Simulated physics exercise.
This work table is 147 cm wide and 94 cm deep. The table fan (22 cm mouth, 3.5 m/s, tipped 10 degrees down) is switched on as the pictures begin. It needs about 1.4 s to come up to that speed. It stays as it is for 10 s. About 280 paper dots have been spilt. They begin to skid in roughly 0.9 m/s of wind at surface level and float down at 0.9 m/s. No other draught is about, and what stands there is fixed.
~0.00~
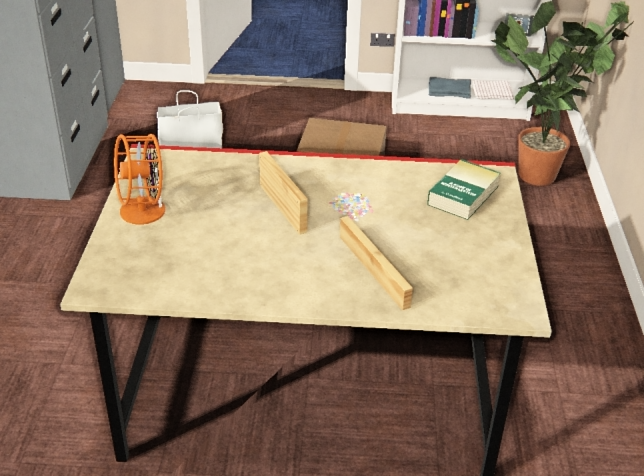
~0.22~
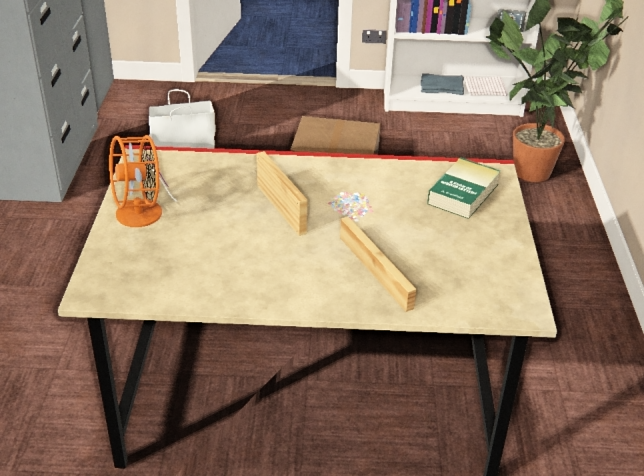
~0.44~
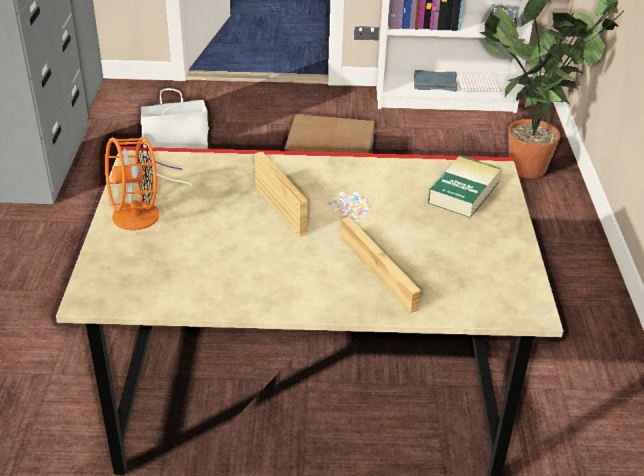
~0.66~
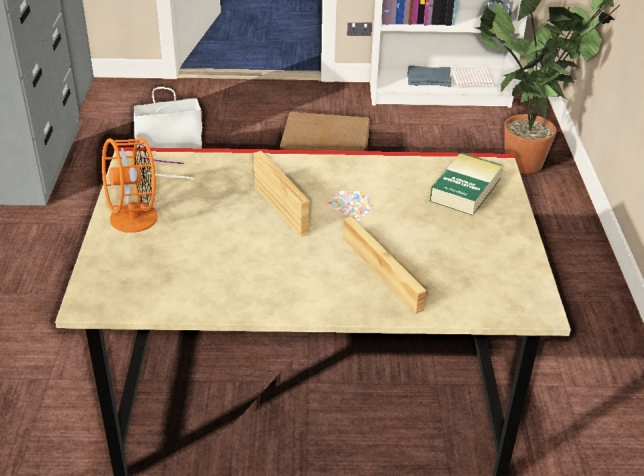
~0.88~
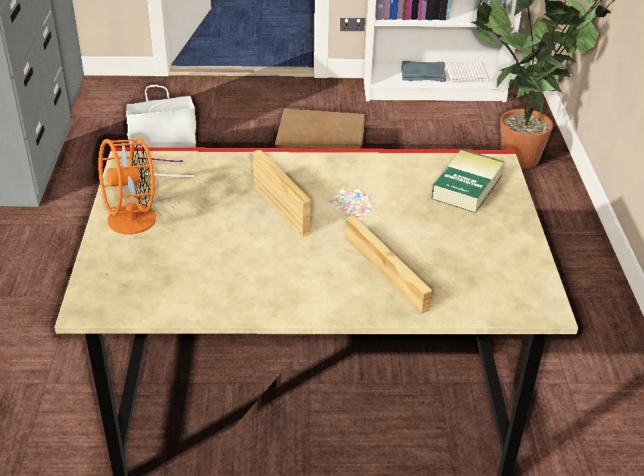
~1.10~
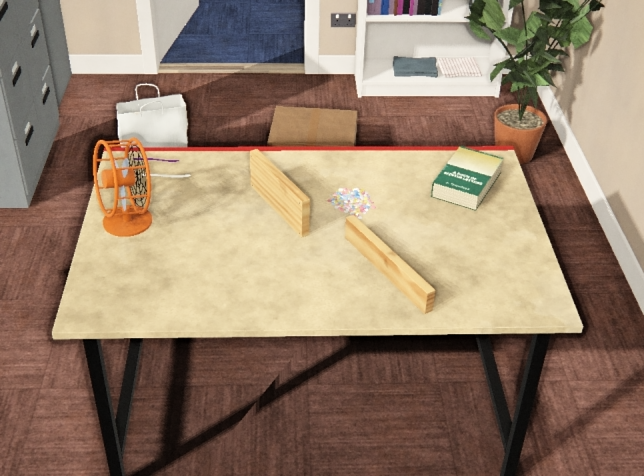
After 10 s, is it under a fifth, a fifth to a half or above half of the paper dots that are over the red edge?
The share over the red edge is over half.
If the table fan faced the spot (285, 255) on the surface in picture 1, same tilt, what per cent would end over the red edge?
It would be near 0 %.
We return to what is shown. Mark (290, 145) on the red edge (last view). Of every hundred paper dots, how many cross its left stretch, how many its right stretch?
Some 10 % left, 90 % right.
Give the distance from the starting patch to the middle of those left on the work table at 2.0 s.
About 0 cm.
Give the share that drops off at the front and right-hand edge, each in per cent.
Roughly 0 % front, 0 % right-hand.
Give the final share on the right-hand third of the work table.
Near 0 %.
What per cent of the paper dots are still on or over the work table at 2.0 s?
About 100 %.
After 2.0 s, 0 % are over the red edge; the middle of those still in play is near (347, 200); 0 % have settled or left.
After 3.2 s, 1 % are over the red edge; the middle of those still in play is near (290, 178); 0 % have settled or left.
After 5.5 s, 67 % are over the red edge; the middle of those still in play is near (275, 170); 63 % have settled or left.
After 10.0 s, at the end, 97 % are over the red edge.
